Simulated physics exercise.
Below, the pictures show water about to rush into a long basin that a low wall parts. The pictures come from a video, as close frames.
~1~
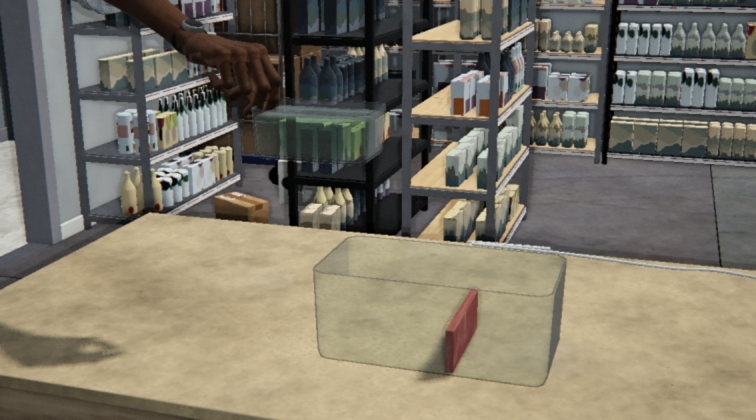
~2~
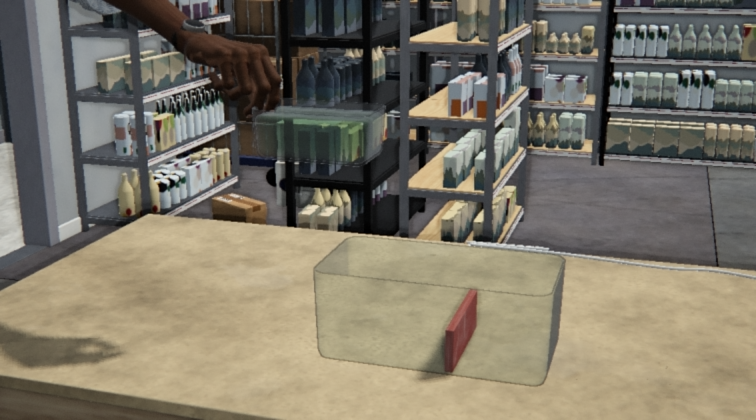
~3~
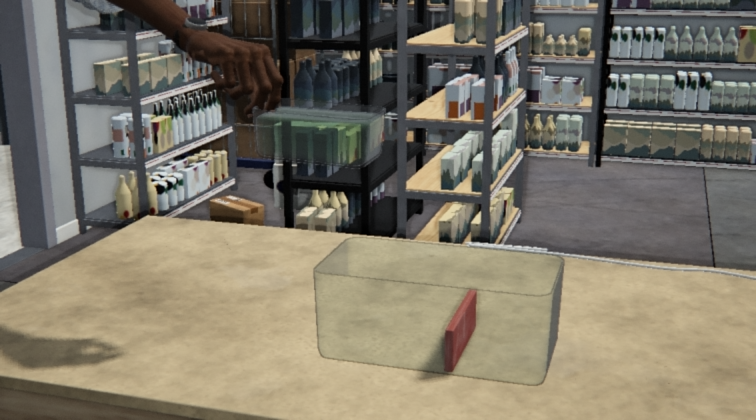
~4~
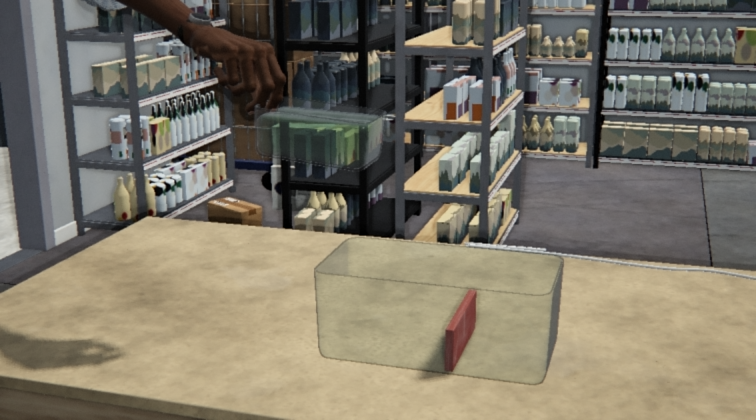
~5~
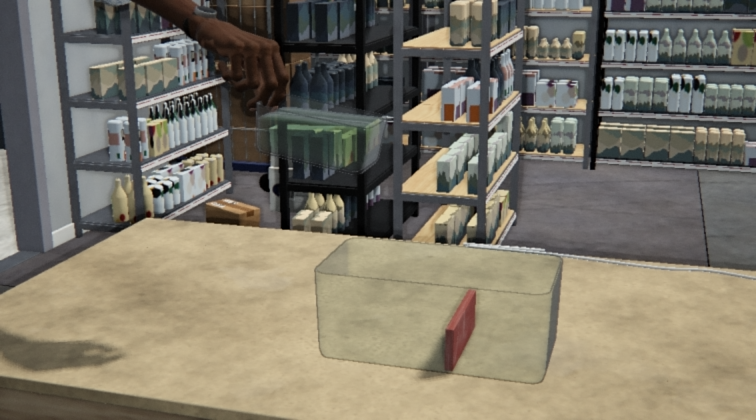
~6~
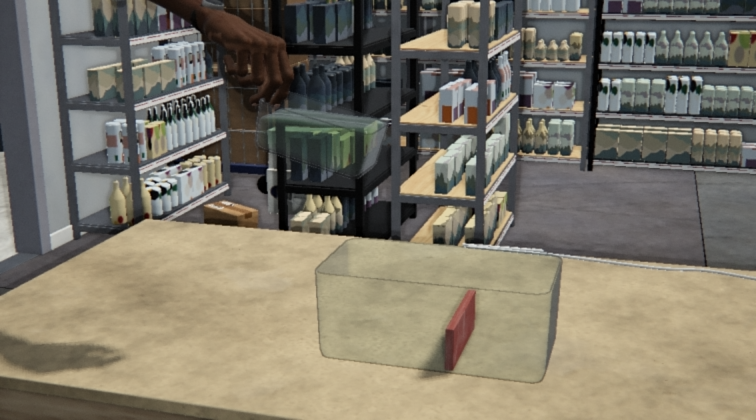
To begin with, a hand at the upper left holds a small clear container level above a table, where a long transparent basin with a low red wall inside stands before store shelves. The container then gradually leans down to the right, while the basin and red wall stay still.
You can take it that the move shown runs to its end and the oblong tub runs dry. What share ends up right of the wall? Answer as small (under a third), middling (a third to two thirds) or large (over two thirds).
Small, under a third.
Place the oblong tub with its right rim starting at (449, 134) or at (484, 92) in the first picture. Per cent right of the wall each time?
It works out to around 80 % and then around 75 %.
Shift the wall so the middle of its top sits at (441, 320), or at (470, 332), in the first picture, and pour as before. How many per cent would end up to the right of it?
45 % and 20 %, roughly.
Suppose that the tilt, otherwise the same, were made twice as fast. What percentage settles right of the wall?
About 5 %.
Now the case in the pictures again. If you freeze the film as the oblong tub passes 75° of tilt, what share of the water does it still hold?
25 per cent or so.
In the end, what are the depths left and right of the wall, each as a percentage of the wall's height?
It settles around 40 on the left side and around 0 on the right side.
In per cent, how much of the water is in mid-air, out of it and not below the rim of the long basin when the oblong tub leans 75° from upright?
Close to 50 per cent.
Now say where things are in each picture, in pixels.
In the first frame, it leans 0°; its right rim is at (377, 111); the water meets the walls at (267, 110) and (377, 116); the long basin's rim runs from (331, 253) to (560, 277); the wall's top is at (463, 310).
In the second frame, it leans 1°; its right rim is at (377, 113); the water meets the walls at (267, 111) and (376, 118).
In the third frame, it leans 2°; its right rim is at (377, 115); the water meets the walls at (268, 112) and (377, 120).
In the fourth frame, it leans 5°; its right rim is at (378, 119); the water meets the walls at (269, 112) and (378, 121).
In the fifth frame, it leans 9°; its right rim is at (379, 124); the water meets the walls at (271, 112) and (379, 123).
In the sixth frame, it leans 14°; its right rim is at (380, 130); the water meets the walls at (272, 114) and (381, 126).
A moment on, the oblong tub is tipped on its side and 26 per cent is still to pour, 25 is left of the wall and 0 right of it.
Next, the oblong tub is tipped right over and 3 per cent is still to pour, 87 is left of the wall and 1 right of it.
Then the oblong tub is tipped right over and 0 per cent is still to pour, 94 is left of the wall and 2 right of it.
Later the oblong tub is tipped right over and 0 per cent is still to pour, 94 is left of the wall and 2 right of it.
Finally, 94 per cent lies left of the wall, 2 right of it and 4 outside.
